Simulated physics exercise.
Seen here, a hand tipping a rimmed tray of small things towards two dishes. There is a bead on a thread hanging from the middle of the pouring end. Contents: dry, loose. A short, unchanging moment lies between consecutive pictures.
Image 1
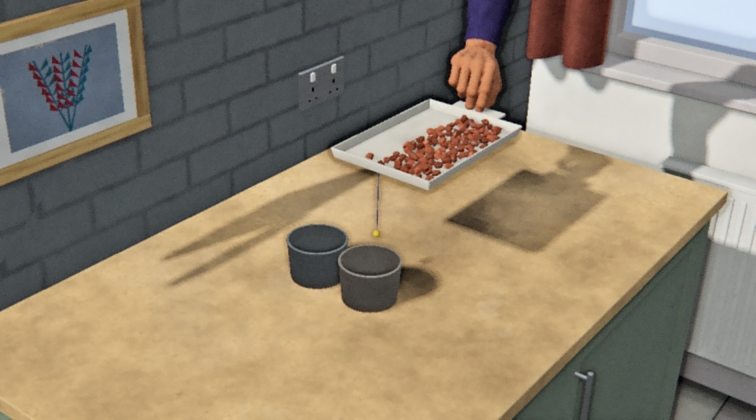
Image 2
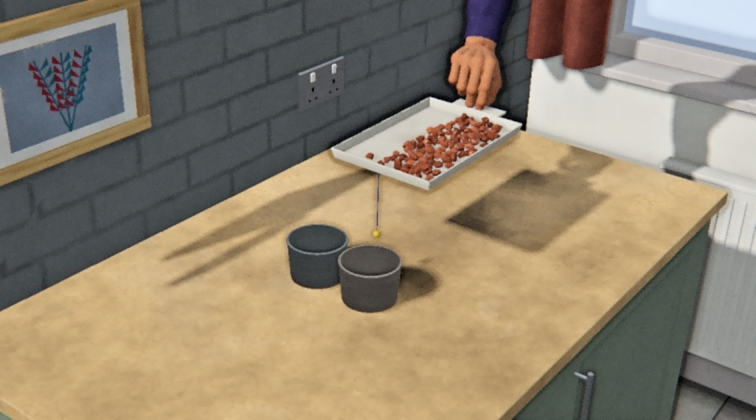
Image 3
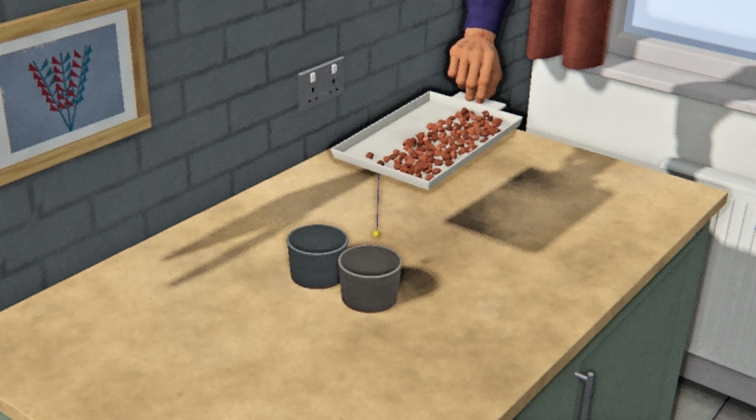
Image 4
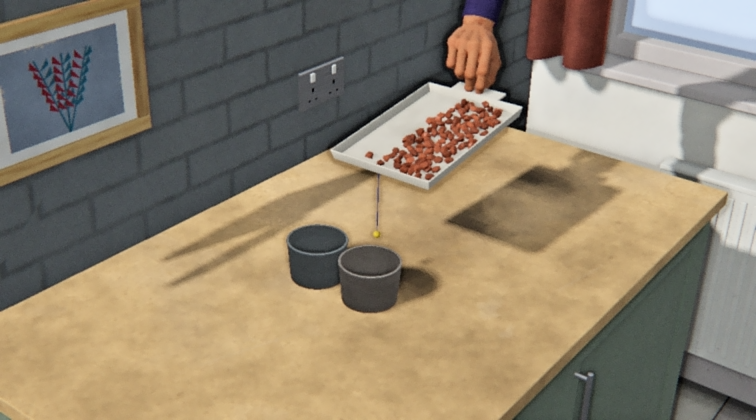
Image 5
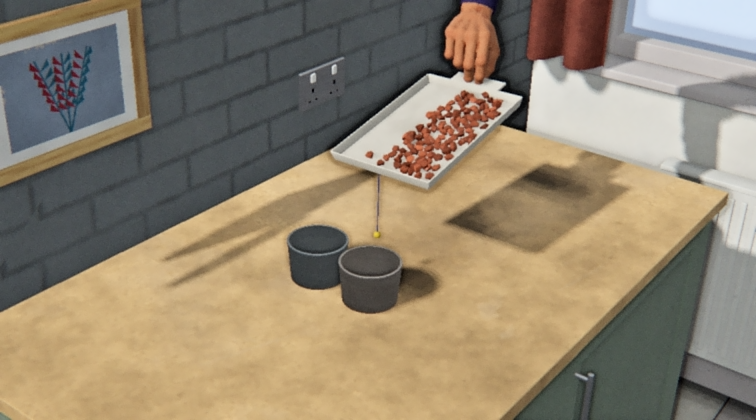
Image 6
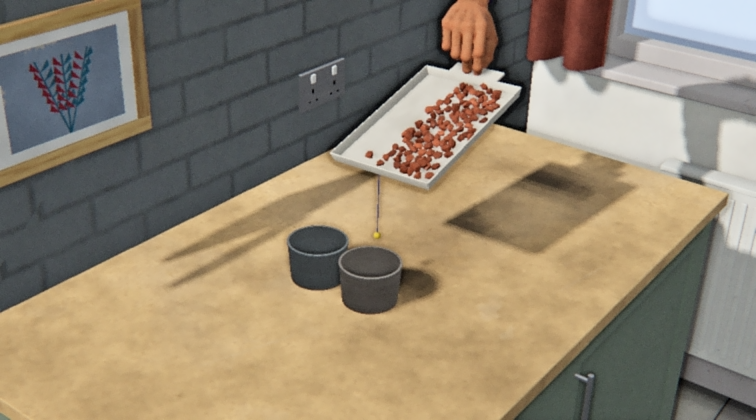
A hand in a purple sleeve slowly raises the far end of a pale rimmed tray, tilting it gradually towards its near left corner, while the reddish-brown bits stay spread across it. Below, a yellow bead hangs on a thread beside two dark round dishes, which stay still on a tan worktop. The unmoving view looks down across a kitchen corner with grey brick walls.
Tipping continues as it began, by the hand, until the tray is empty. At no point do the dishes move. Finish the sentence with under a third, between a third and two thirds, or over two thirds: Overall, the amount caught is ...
Overall, the amount caught is over two thirds.
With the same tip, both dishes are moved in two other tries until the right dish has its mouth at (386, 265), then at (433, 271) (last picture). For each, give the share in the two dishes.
Trial 1 80%, trial 2 10%.
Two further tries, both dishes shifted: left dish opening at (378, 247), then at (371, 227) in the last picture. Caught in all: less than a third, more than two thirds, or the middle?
In turn: Below one third; below one third.
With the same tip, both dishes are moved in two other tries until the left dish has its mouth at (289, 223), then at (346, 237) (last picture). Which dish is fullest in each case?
The first setup gives the one at right, the second setup gives the one at left.
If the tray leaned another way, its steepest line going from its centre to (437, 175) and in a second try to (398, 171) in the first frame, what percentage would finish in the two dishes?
Close to 0 percent first and close to 60 percent second.
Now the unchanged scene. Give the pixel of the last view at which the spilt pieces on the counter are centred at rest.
Close to pixel (304, 310) in the last view.
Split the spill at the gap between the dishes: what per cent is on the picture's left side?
I'd say some 60 in a hundred.
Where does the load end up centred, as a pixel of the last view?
It settles centred around (349, 289).
Shortly afterwards, tray tipped steeply; all but a few on the tray; a little in the air.
Next, tray tipped right over; near a third on the tray; near a quarter in the right dish; near a quarter in the left dish; a little outside both; a little in the air.
Some moments later, tray tipped past a quarter turn; near a third in the right dish; near a third in the left dish; near a quarter outside both.
In the end, tray tipped past a quarter turn; near a third in the right dish; near a third in the left dish; near a quarter outside both.
